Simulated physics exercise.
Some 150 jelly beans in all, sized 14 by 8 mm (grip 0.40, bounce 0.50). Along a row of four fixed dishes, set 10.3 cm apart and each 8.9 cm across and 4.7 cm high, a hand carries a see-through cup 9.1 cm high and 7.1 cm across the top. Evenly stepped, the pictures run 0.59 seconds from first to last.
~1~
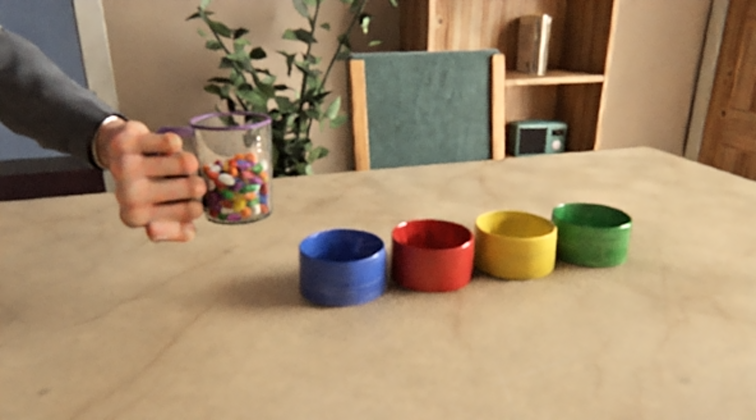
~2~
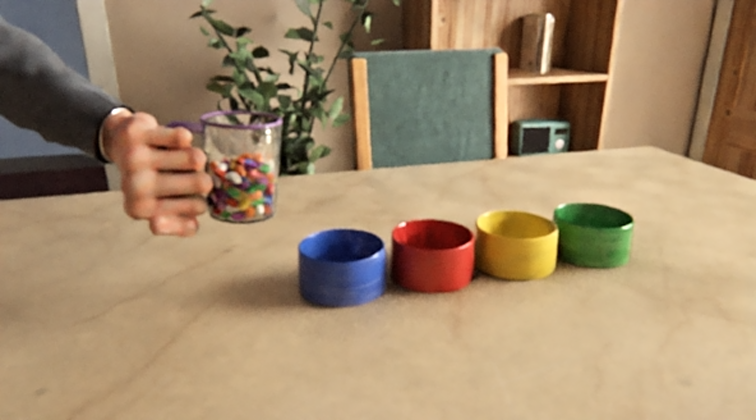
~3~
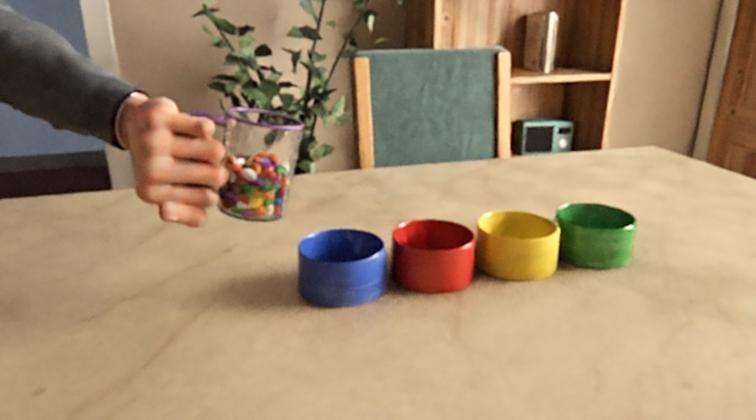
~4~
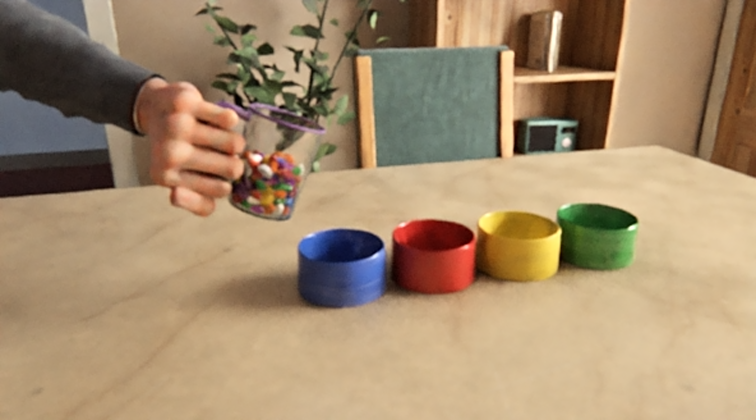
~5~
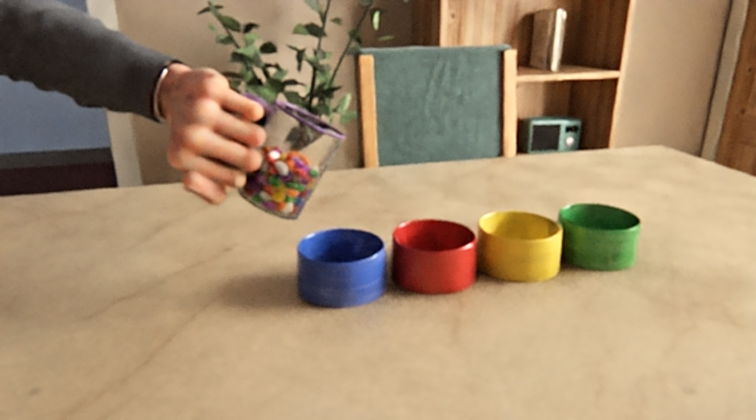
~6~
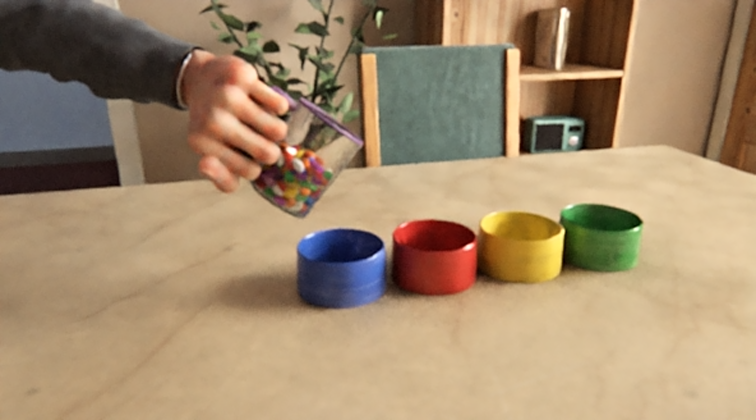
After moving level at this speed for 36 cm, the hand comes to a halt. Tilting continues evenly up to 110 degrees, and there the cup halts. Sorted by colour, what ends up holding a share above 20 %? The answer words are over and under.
Red dish: Under. Blue dish: Under. Green dish: Under. Yellow dish: Over. Counter: Under.
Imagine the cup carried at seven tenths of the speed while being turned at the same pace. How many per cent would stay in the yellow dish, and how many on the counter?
Yellow: 20; counter: 10.
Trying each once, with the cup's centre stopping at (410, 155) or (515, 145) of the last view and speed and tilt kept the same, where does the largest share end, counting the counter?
Red; yellow.
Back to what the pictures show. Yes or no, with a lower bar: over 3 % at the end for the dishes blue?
Result for blue: No, it doesn't.
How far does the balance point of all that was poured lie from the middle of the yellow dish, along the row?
About 1 cm to its right.
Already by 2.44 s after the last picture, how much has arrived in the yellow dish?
Estimate: Near 80 %.
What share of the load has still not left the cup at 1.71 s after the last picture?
Somewhere close to 10 percent.
Then, 1.03 s after the last picture, tilt 109 degrees; cup holds 90 %, red 5 %.
Then, 1.71 s after the last picture, tilt 110 degrees; cup holds 10 %, yellow 85 %.
Then, 2.44 s after the last picture, tilt 110 degrees; cup holds 0 %, green 5 %, yellow 80 %.
In the end, red 0 %, blue 0 %, green 5 %, yellow 80 %, counter 10 %.
